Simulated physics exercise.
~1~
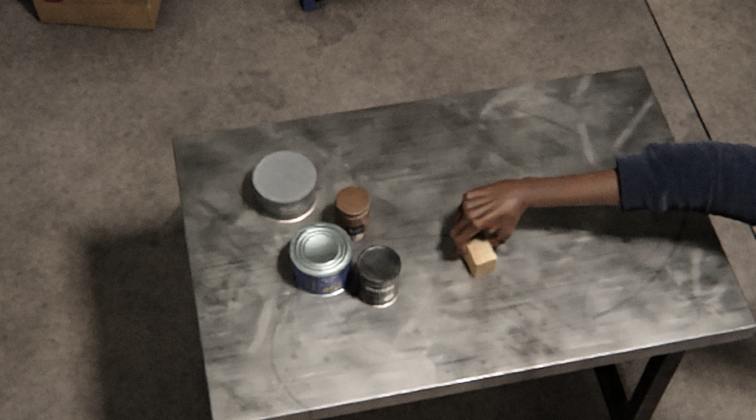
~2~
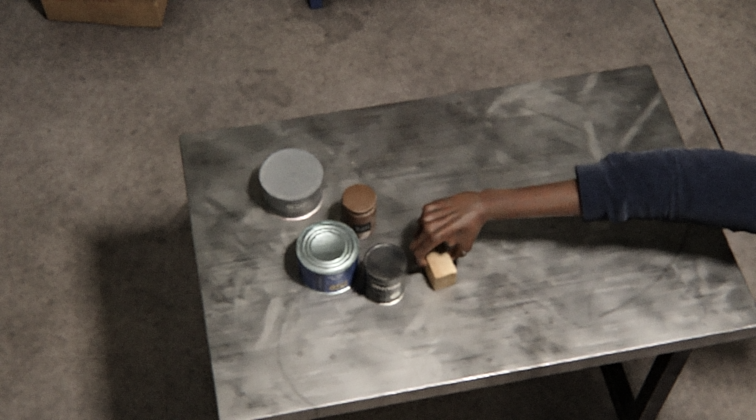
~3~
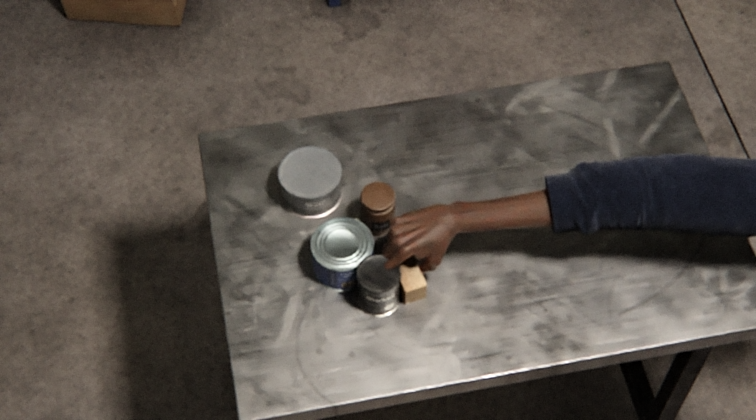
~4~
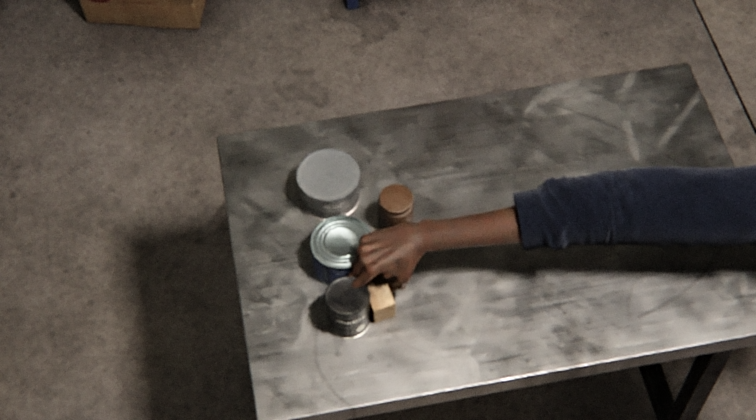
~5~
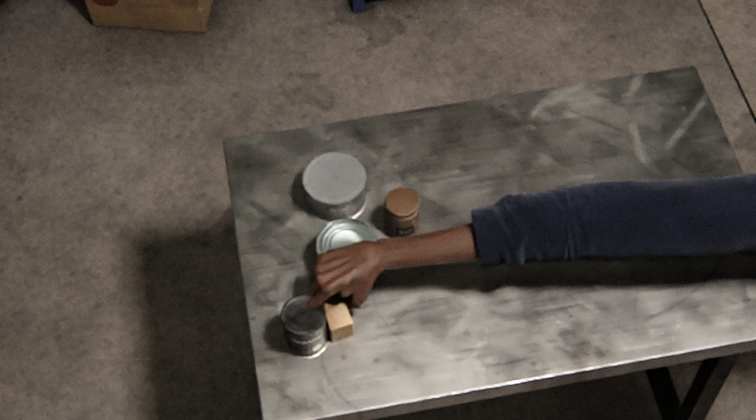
At first, a grey tub, a brown jar, a blue tub and a black tin stand clustered toward the left of a worn metal table, while a hand holds a small wooden block to their right. The hand slides the block left until it closes in on the black tin. It then pushes the tin left and a little toward the near edge, and the blue tub shifts slightly beside it. The arm reaches further, partly covering the blue tub. By the end, the black tin stands upright near the table's left end with the block against it, while the grey tub and brown jar remain in place.
